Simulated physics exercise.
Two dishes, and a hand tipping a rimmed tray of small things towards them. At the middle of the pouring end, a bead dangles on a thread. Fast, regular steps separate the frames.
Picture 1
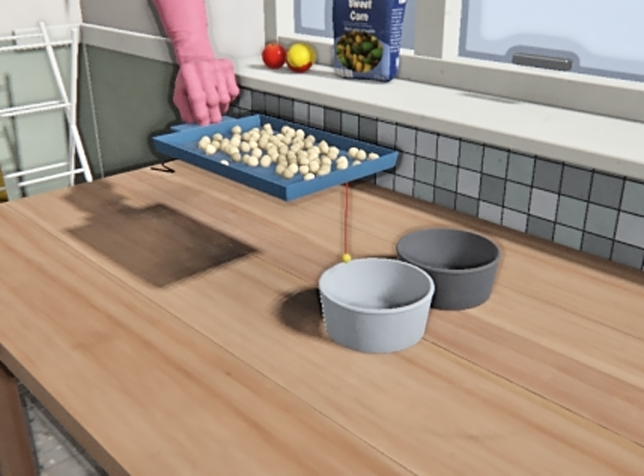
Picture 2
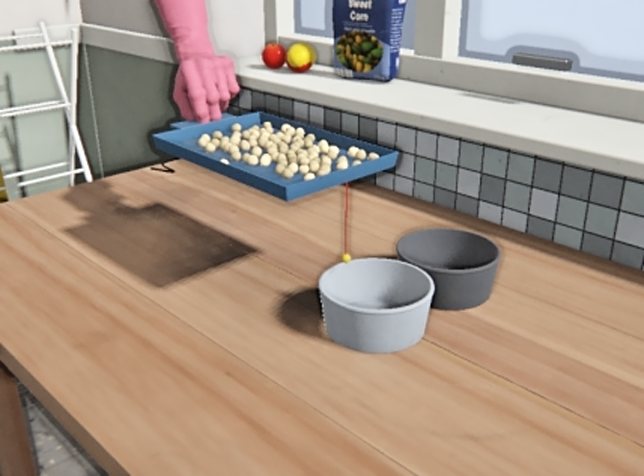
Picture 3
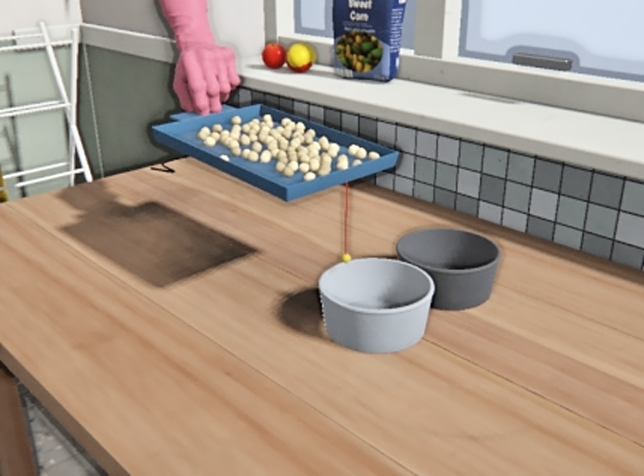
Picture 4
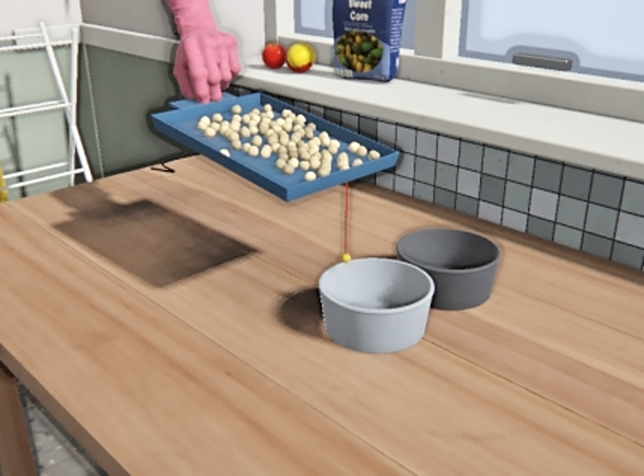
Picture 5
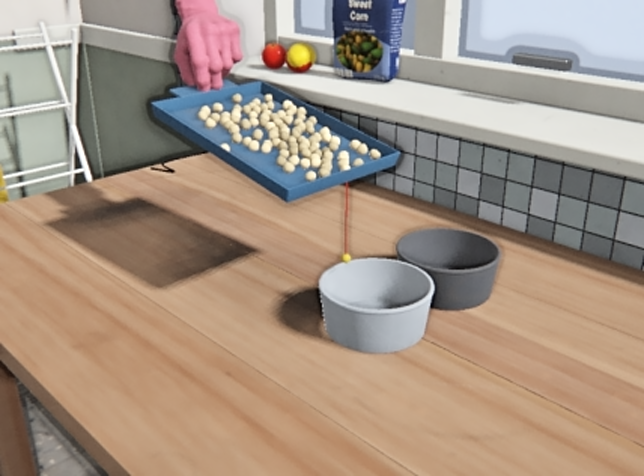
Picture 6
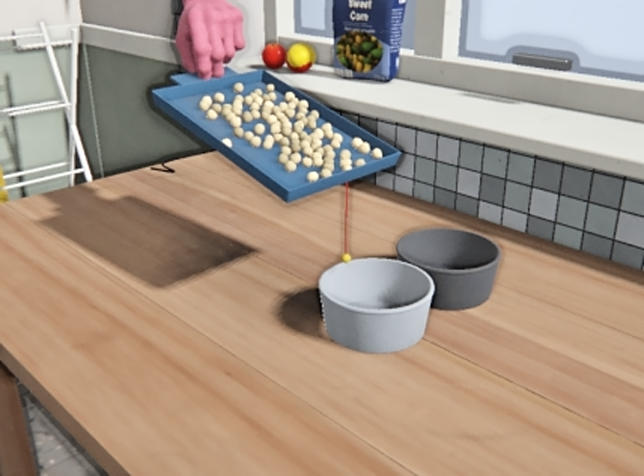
At first, a pink hand holds a blue rimmed tray of small round nuts level above a wooden counter, near a light grey bowl and a darker one. Then the hand gradually raises its end of the tray, tilting it towards the bowls, while the nuts stay spread across it.
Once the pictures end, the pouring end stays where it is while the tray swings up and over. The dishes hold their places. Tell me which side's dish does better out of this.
The larger share will most likely go to the dish on the left.
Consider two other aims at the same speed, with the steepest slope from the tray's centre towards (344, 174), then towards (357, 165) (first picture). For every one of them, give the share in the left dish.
Shares: About 70 in a hundred, then about 40 in a hundred.
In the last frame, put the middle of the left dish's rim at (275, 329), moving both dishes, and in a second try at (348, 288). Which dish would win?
In the first try it's the right-side dish, and in the second it's the left-side dish.
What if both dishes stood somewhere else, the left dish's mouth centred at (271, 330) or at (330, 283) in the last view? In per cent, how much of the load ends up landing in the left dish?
Around 10 % followed by around 40 %.
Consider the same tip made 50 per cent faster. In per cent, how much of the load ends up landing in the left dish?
About 70 %.
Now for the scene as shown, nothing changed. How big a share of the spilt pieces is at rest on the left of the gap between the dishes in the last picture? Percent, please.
Some 50 %.
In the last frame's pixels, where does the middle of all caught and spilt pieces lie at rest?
I'd put the middle somewhere around (384, 328).
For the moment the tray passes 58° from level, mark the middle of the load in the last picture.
The load is centred near (334, 147).
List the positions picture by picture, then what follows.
The first frame shows corners of the pouring end near (287, 185) and (395, 152), level; middle of the load near (283, 149), macadamia nuts; left dish near (418, 321); right dish near (489, 281); bead on its thread near (346, 258).
The second frame shows corners of the pouring end near (287, 186) and (395, 152), level; middle of the load near (283, 148).
The third frame shows corners of the pouring end near (287, 186) and (395, 152), tipped barely, level across its low end; middle of the load near (283, 144).
The fourth frame shows corners of the pouring end near (288, 187) and (396, 152), tipped a little, level across its low end; middle of the load near (284, 138).
The fifth frame shows corners of the pouring end near (289, 188) and (397, 152), tipped a little, level across its low end; middle of the load near (285, 131).
The sixth frame shows corners of the pouring end near (289, 189) and (397, 152), tipped clearly, level across its low end; middle of the load near (286, 126); left dish near (418, 321); right dish near (489, 281).
Shortly afterwards, tray tipped steeply; all but a few on the tray; only a few in the air.
Next, tray tipped right over; all but a few on the tray; a little outside both.
Some moments later, tray tipped past a quarter turn; near two thirds in the left dish; only a few in the right dish; near a third outside both.
In the end, tray tipped past a quarter turn; near two thirds in the left dish; only a few in the right dish; near a third outside both.
